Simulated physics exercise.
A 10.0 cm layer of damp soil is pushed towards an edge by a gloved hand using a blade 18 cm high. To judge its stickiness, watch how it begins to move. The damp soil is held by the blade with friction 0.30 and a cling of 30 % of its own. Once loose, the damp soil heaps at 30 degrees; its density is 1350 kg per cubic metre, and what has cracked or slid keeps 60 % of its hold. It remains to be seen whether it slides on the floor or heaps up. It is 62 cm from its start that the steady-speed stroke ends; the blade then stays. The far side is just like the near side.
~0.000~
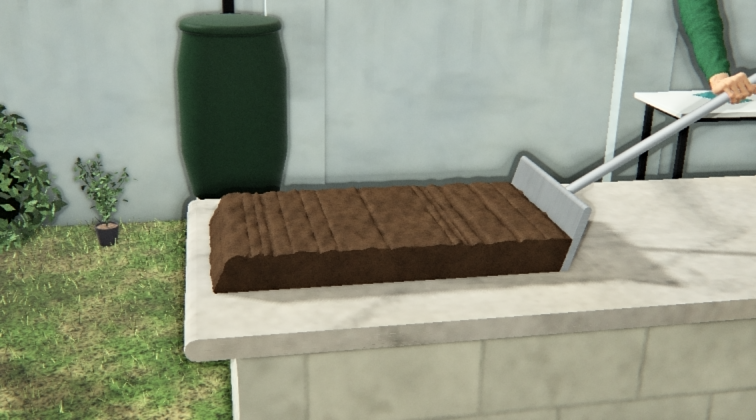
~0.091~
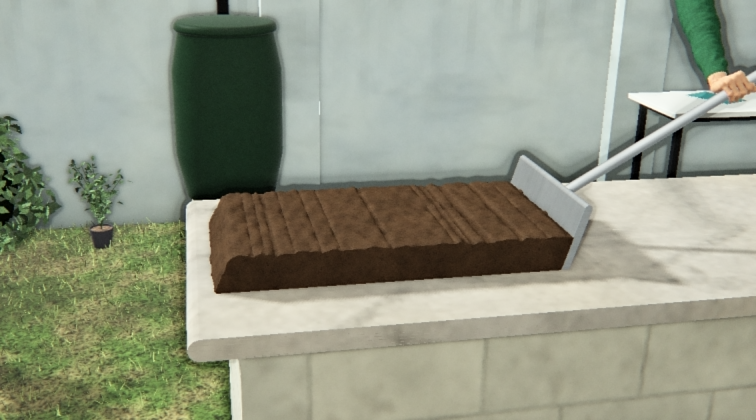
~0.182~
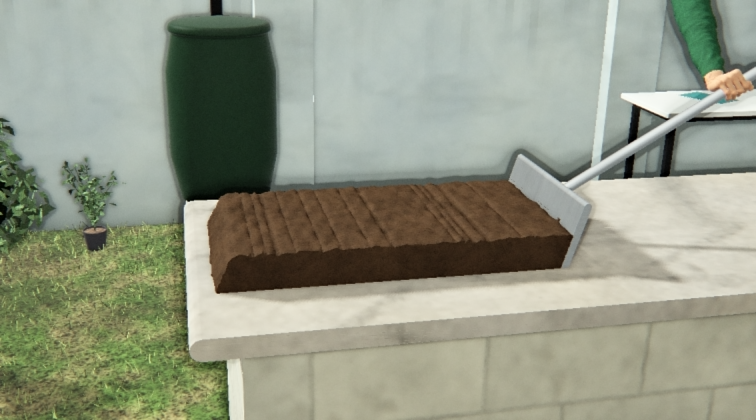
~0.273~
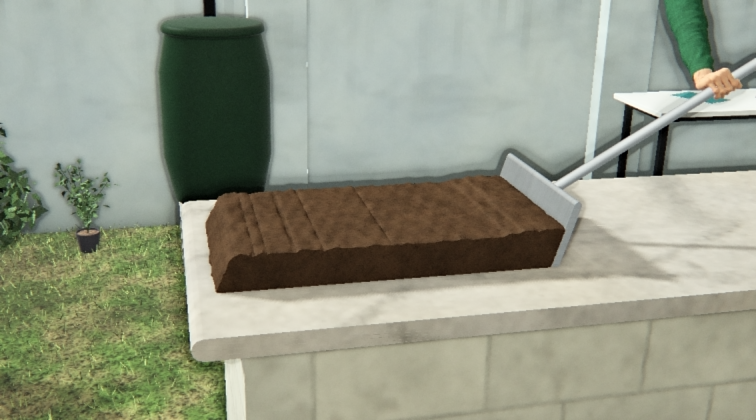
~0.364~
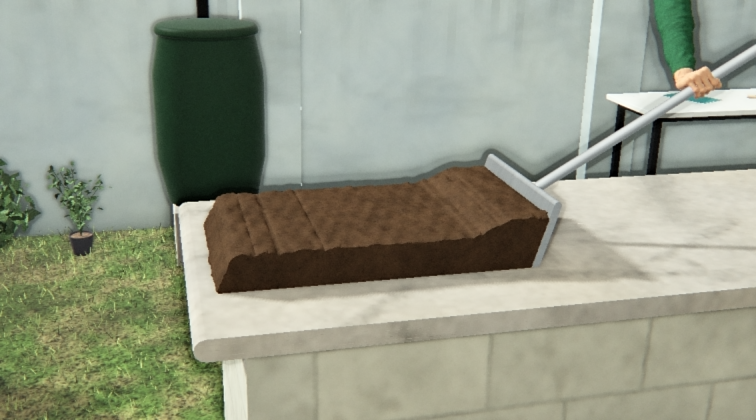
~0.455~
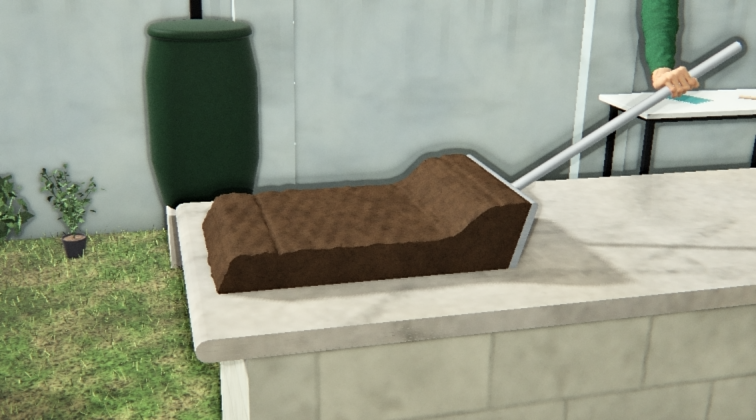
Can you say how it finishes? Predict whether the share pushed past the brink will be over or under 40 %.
My prediction is under.
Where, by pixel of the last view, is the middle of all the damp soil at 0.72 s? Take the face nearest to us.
(367, 249).
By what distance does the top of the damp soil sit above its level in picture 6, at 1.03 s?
Measured change: Around 10 cm.
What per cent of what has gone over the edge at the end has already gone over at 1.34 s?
The figure comes out at some 100 percent.
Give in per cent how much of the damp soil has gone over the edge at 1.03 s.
It works out at roughly 0 percent.
By 0.72 s, 0 % has gone over the edge.
By 1.03 s, 0 % has gone over the edge.
By 1.34 s, 21 % has gone over the edge.
By 1.65 s, 21 % has gone over the edge.
By 2.06 s, at the end, 21 % has gone over the edge.
